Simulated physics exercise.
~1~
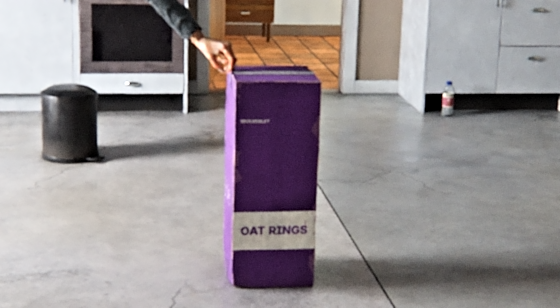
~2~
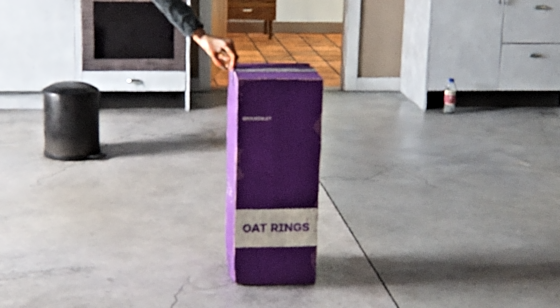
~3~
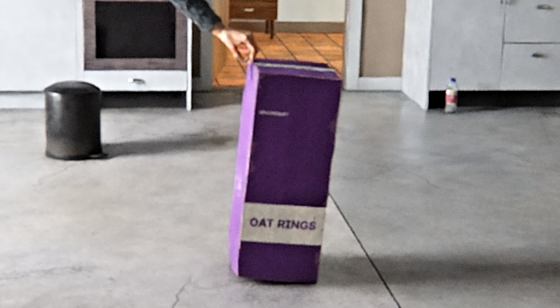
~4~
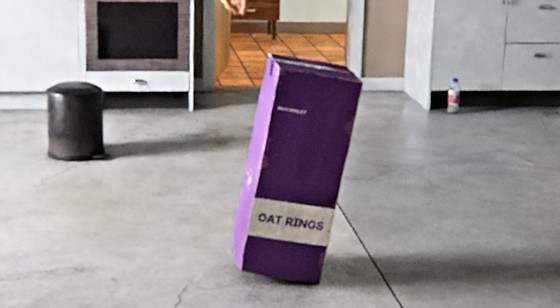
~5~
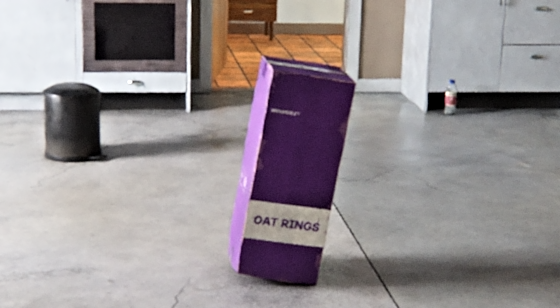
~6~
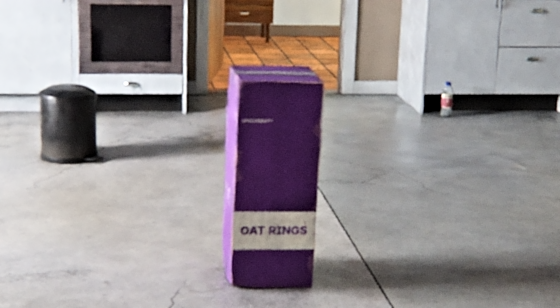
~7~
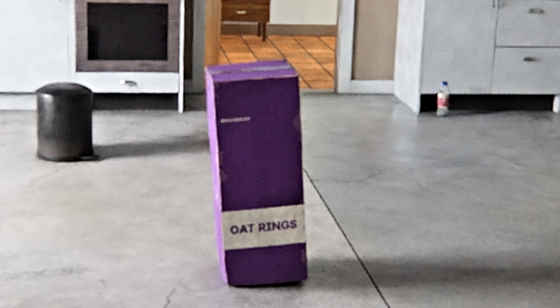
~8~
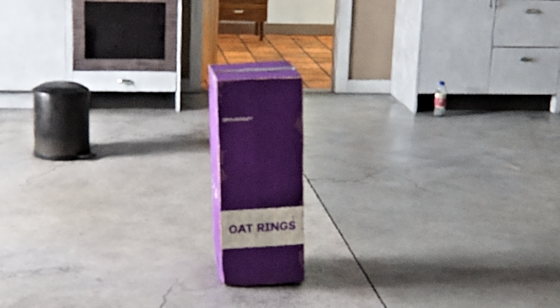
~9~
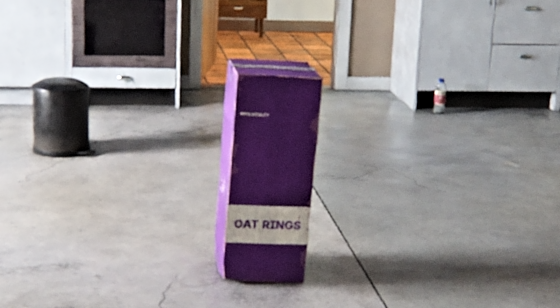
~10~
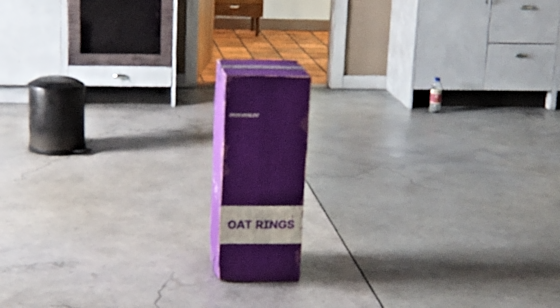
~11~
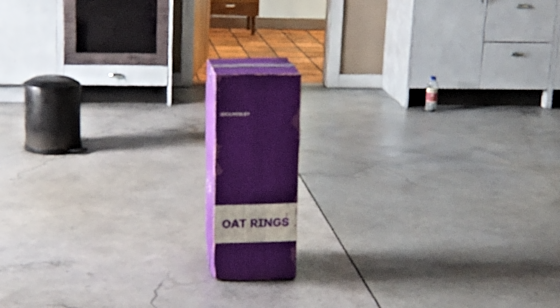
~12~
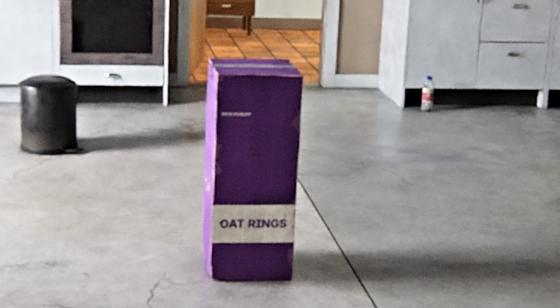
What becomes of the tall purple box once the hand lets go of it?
It rocks back from its lean, wobbles a little and settles standing upright on its base.
